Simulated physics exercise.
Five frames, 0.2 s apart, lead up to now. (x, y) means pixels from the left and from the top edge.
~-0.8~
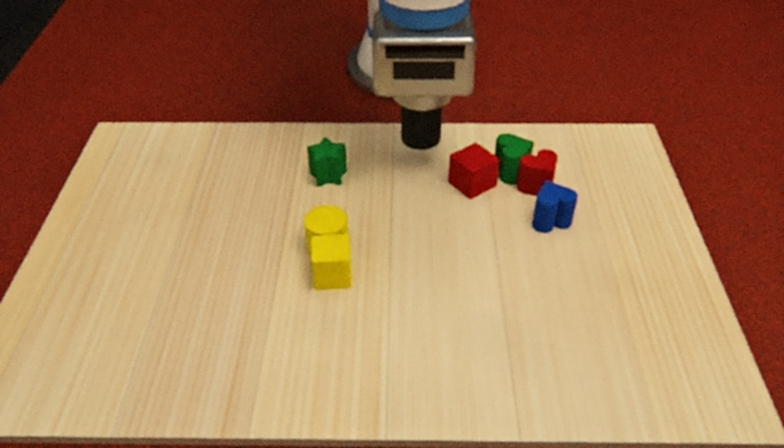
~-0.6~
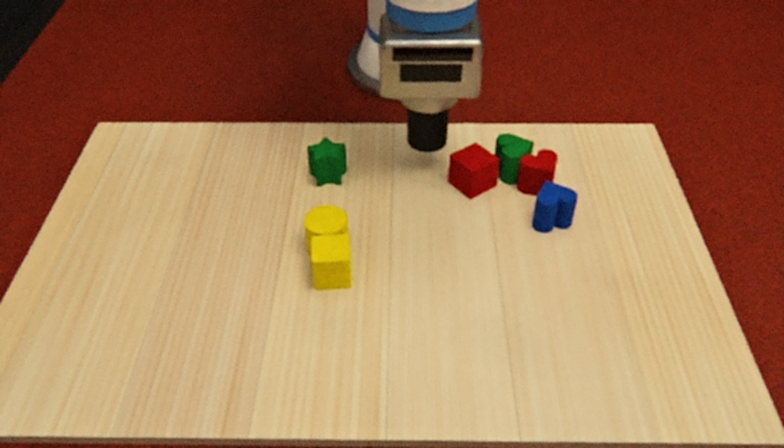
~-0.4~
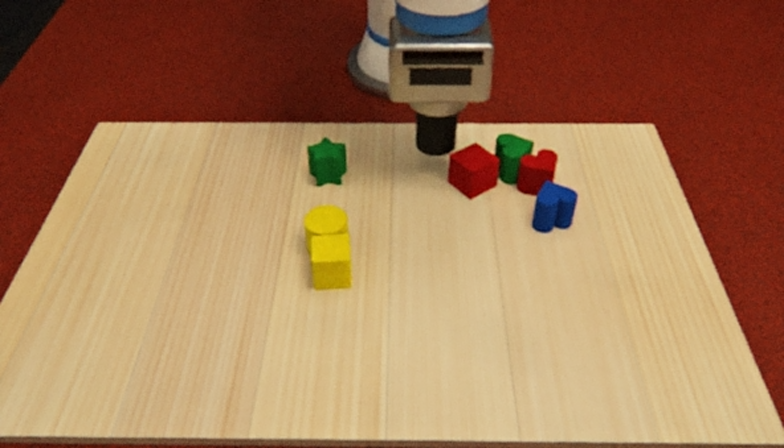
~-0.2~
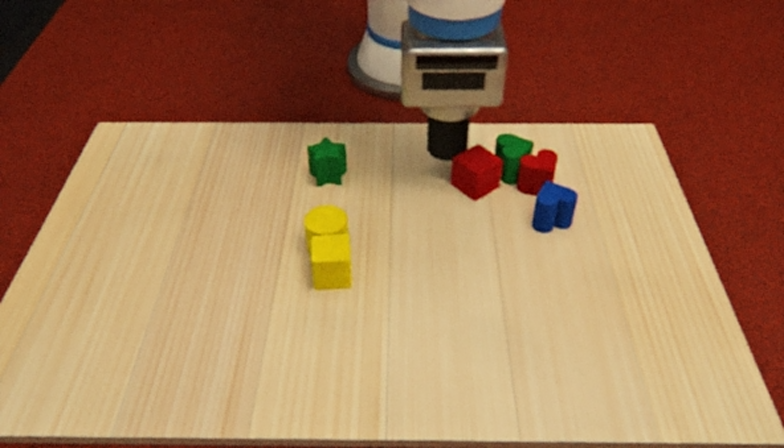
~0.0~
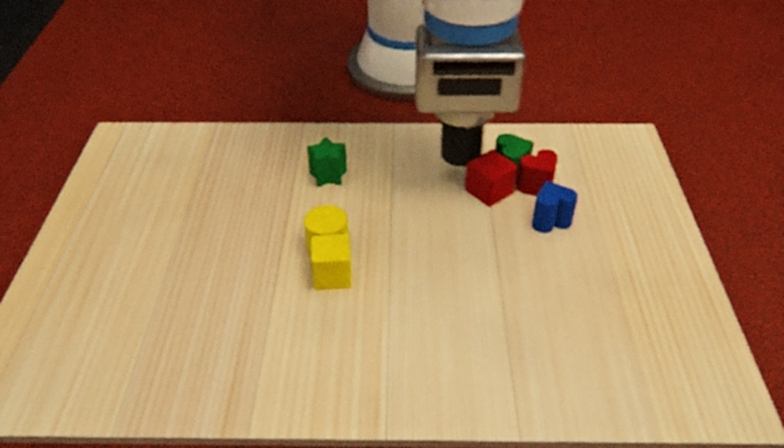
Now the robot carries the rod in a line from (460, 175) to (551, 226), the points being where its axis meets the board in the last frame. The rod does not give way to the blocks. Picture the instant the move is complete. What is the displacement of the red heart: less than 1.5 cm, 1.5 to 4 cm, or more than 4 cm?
The distance will be below 1.5 cm.
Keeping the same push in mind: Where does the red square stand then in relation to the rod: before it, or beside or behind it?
Once the path is finished, the red square still sits ahead of the rod.
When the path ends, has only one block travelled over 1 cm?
Short answer: No.
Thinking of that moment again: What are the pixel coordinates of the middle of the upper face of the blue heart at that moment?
I'd expect the centre of its top face to be at (632, 227).
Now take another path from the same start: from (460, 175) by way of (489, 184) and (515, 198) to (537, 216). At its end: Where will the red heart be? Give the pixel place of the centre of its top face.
Its top face will be centred at roughly (563, 167).
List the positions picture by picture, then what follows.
Tip of the rod (421, 139), middles of tops, red square (475, 156), red heart (542, 159), blue heart (556, 193), in the first frame.
Rod (427, 141), nothing pushed, in the second frame.
Rod (436, 144), nothing pushed, in the third frame.
Rod (447, 149), red square (478, 158), in the fourth frame.
Rod (461, 155), red square (493, 164), red heart (542, 159), blue heart (556, 193), in the fifth frame.
On the path given first. One third of the way, rod (493, 171); red square (528, 180), turned 15° anticlockwise.
Two thirds of the way, rod (523, 188); red square (561, 196), turned 15° anticlockwise; blue heart (594, 210).
At the end, rod (555, 205); red square (596, 214), turned 20° anticlockwise; red heart unmoved; blue heart (632, 227).
